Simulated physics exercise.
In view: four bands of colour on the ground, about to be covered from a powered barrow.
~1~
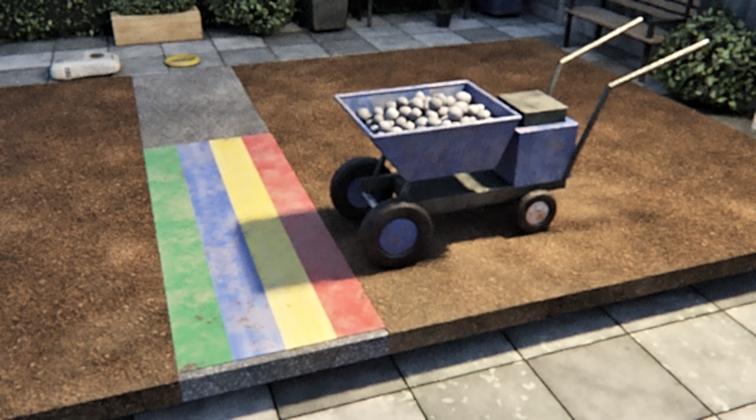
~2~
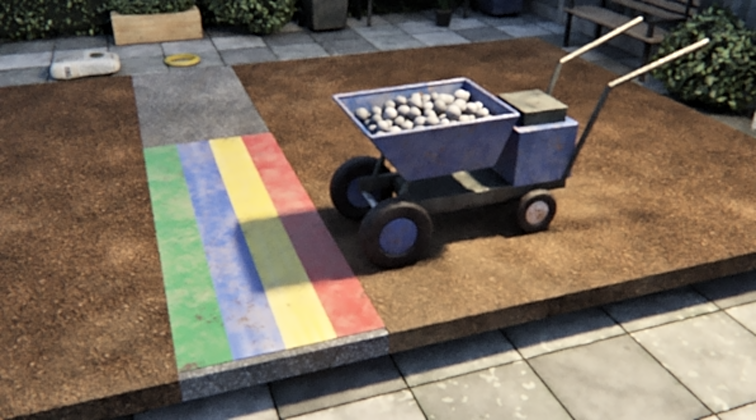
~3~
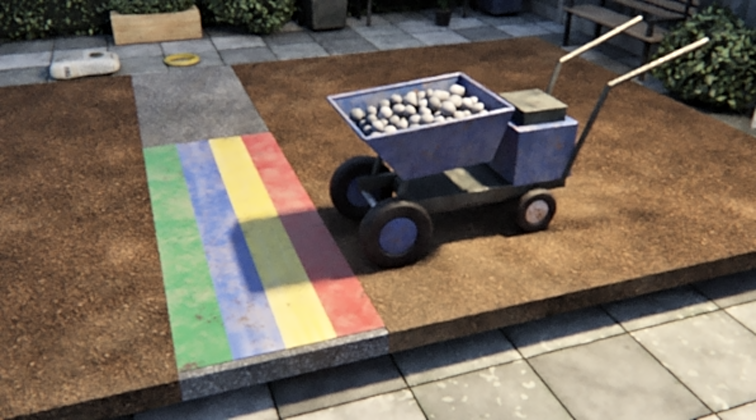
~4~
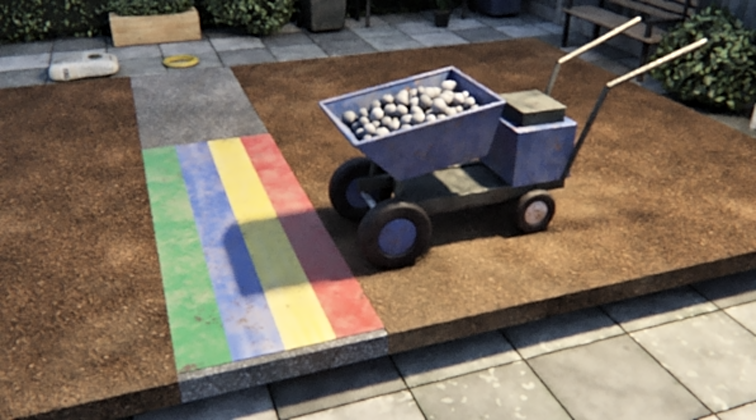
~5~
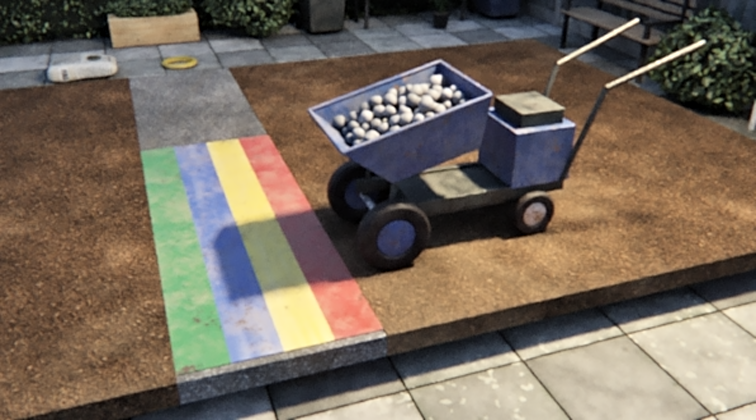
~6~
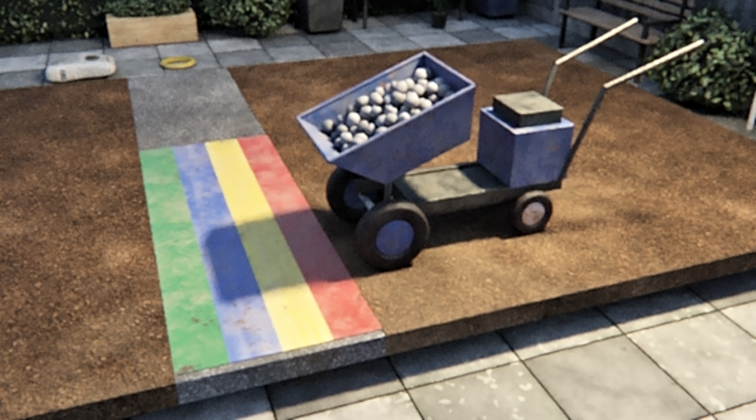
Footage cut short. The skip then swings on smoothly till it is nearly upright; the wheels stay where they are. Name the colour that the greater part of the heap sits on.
Blue.
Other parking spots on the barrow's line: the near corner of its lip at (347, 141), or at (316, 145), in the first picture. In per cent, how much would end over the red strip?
Roughly 0 per cent at the first spot and 0 per cent at the second.
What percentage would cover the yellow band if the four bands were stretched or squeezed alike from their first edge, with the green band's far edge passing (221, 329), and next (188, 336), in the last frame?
Roughly 0 per cent first, then 10 per cent.
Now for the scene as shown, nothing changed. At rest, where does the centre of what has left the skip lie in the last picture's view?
Somewhere around (220, 265) in the final view.
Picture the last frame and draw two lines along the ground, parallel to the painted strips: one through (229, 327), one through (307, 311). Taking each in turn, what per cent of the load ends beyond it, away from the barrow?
In order: Near 40 %, then 90 %.
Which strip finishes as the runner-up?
It's the green strip next.
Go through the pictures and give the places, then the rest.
Lip of the skip at (373, 137), level; top of the load at (431, 114), round cobbles; red strip at (343, 298); yellow strip at (297, 308); blue strip at (249, 318); green strip at (198, 328), in the first frame.
Lip of the skip at (370, 138), tipped barely; top of the load at (441, 113), in the second frame.
Lip of the skip at (364, 140), tipped barely; top of the load at (436, 110), in the third frame.
Lip of the skip at (355, 145), tipped a little; top of the load at (428, 107), in the fourth frame.
Lip of the skip at (343, 153), tipped a little; top of the load at (426, 102), in the fifth frame.
Lip of the skip at (330, 162), tipped clearly; top of the load at (428, 92); red strip at (340, 300); yellow strip at (293, 310); blue strip at (245, 320); green strip at (195, 330), in the sixth frame.
Soon after the last picture, skip tipped steeply; all in the skip.
A little later, skip tipped right over; about two thirds in the skip; a small part over the yellow strip; about a quarter over the blue strip; a stray few over the green strip; a stray few falling.
Later still, skip tipped right over; a small part in the skip; a small part over the yellow strip; about a third over the blue strip; about a quarter over the green strip; a small part off the paint.
At rest, skip tipped right over; a small part in the skip; none over the red strip; about a quarter over the yellow strip; about a third over the blue strip; about a quarter over the green strip; a small part off the paint.
